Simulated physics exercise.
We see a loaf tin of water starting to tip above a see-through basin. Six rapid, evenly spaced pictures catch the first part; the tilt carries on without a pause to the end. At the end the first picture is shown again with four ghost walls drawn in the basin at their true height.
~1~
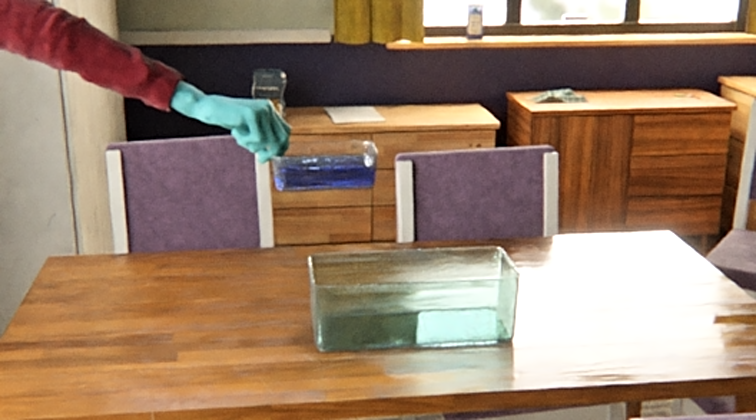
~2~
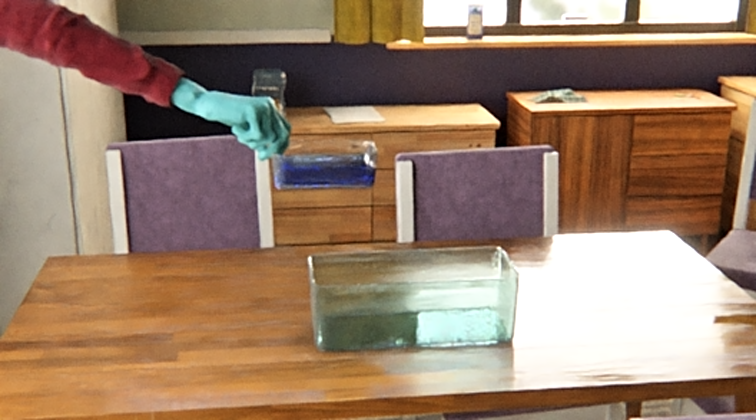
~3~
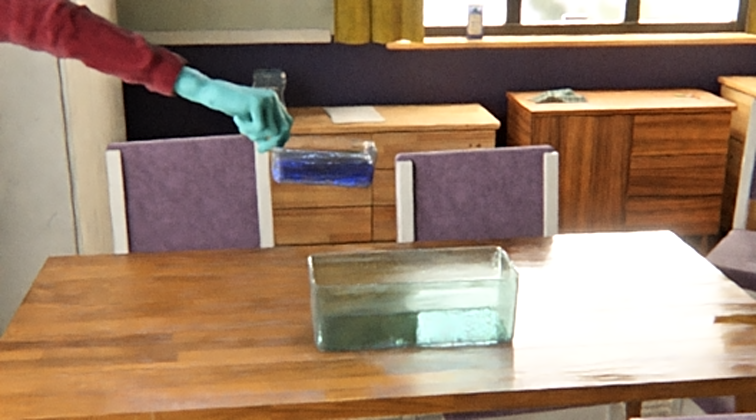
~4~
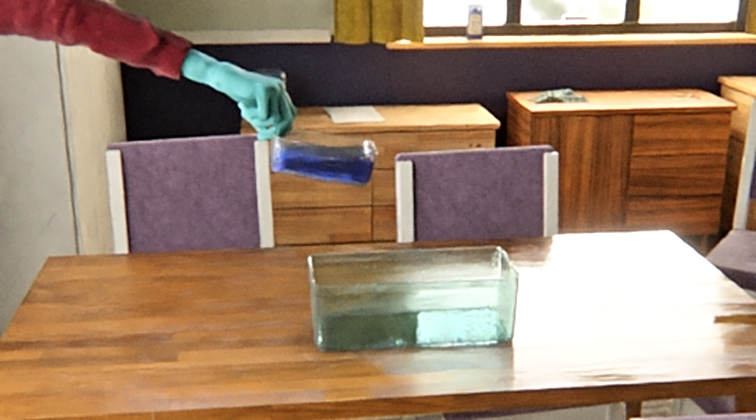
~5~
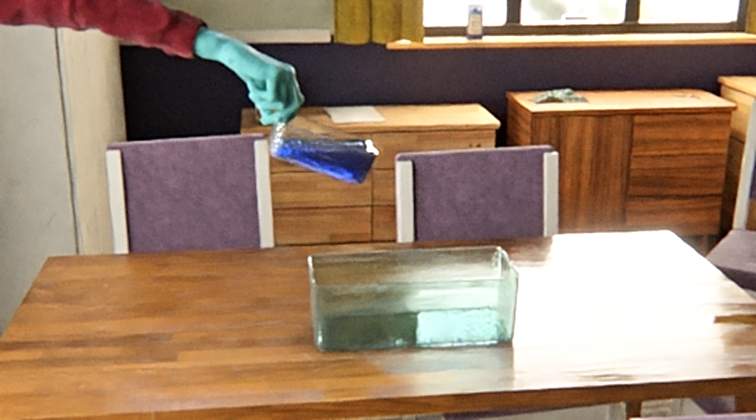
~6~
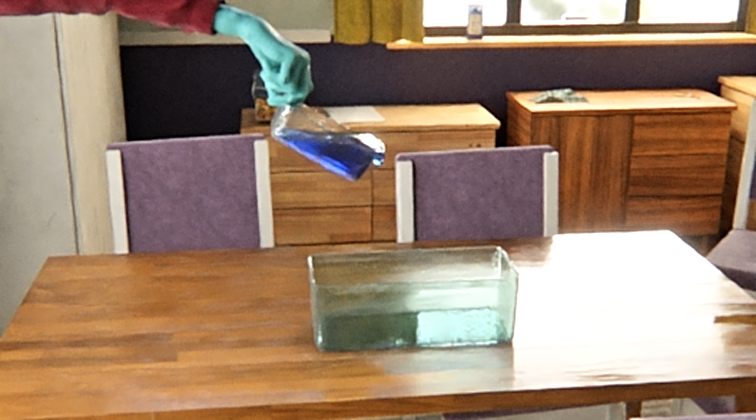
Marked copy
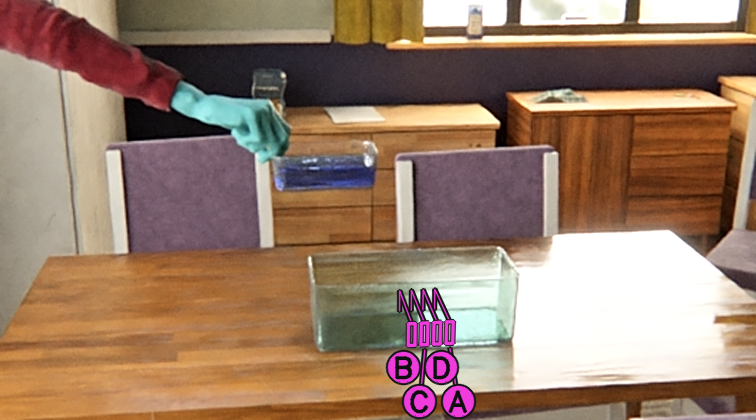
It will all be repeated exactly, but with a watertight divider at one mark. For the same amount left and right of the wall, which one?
Choose A.
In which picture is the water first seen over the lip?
Picture 6.
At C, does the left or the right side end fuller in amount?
The right one.
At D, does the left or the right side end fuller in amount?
More ends on the right.
On the marked copy, A at (449, 348); B at (412, 350); C at (424, 349); D at (437, 349).
With A, about 51 % ends left of the wall and 46 % right of it; 3 % is lost outside.
With B, about 8 % ends left of the wall and 89 % right of it; 3 % is lost outside.
With C, about 14 % ends left of the wall and 82 % right of it; 4 % is lost outside.
With D, about 32 % ends left of the wall and 66 % right of it.
